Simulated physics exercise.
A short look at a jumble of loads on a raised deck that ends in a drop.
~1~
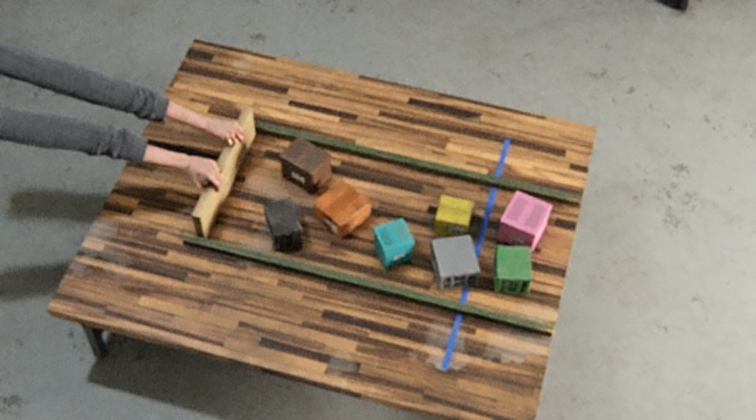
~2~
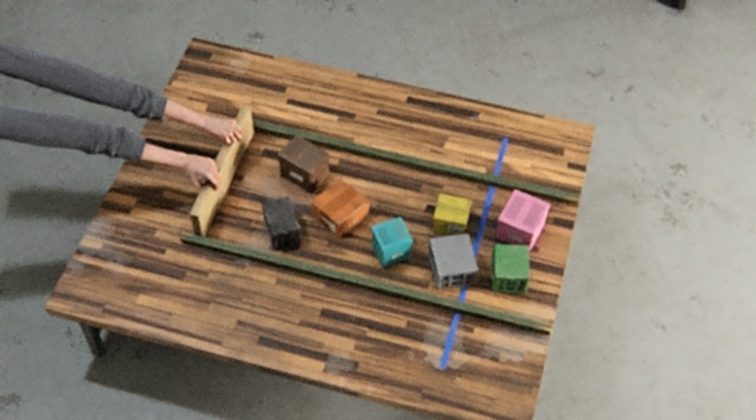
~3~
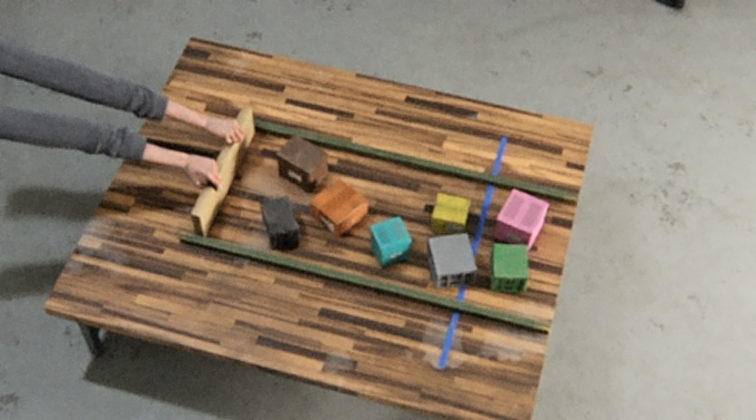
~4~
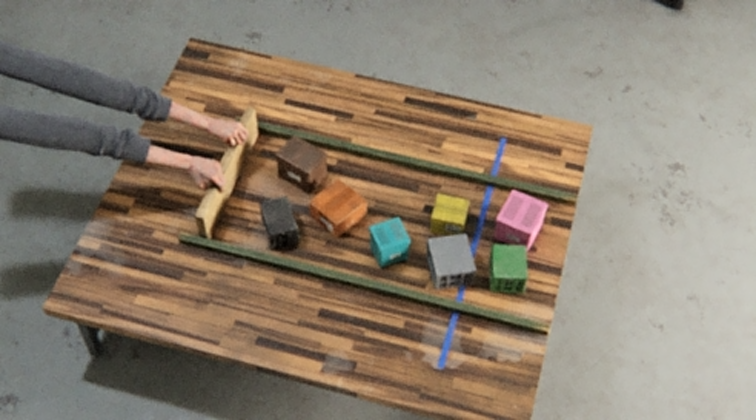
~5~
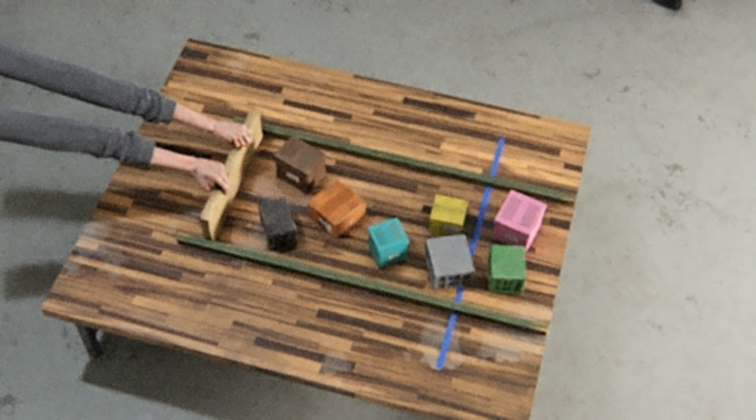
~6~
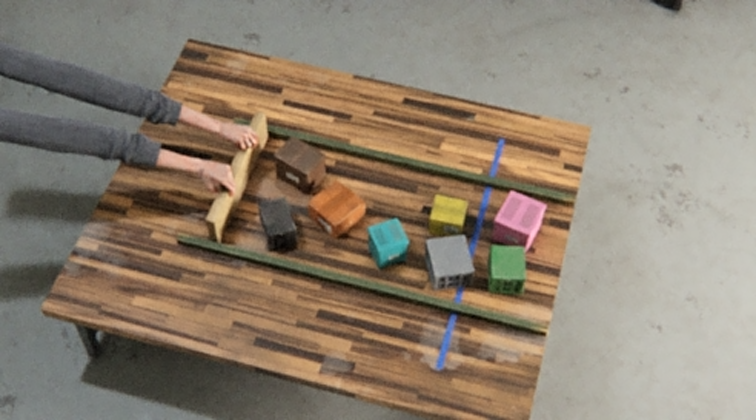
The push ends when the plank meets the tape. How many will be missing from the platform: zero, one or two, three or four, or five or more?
Outcome: The number that fall off is one or two.
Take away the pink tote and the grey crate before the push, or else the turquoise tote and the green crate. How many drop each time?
It would be 0 and 1.
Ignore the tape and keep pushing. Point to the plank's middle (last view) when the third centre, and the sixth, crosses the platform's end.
Near (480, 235) and (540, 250).
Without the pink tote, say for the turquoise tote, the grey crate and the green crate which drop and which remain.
The turquoise tote survives, the grey crate stays on, the green crate goes over.
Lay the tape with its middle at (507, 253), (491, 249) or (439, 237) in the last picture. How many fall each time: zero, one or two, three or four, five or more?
The falls would be either three or four; three or four; none.
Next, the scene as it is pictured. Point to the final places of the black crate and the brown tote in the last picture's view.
The black crate stops around (477, 281); the brown tote around (504, 206).
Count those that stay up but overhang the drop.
The number is 1.
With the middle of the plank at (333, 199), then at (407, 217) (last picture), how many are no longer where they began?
At the one place 3, at the other 7.
A little later, none off yet; pink tote at rest near (518, 223); green crate at rest near (507, 270); grey crate at rest near (449, 263).
Next, none off yet; pink tote shifted a little near (528, 225); green crate shifted about its own width near (536, 277); grey crate shifted about its own width near (499, 271).
When it is over, the number that fall off is one or two; down, green crate and pink tote.
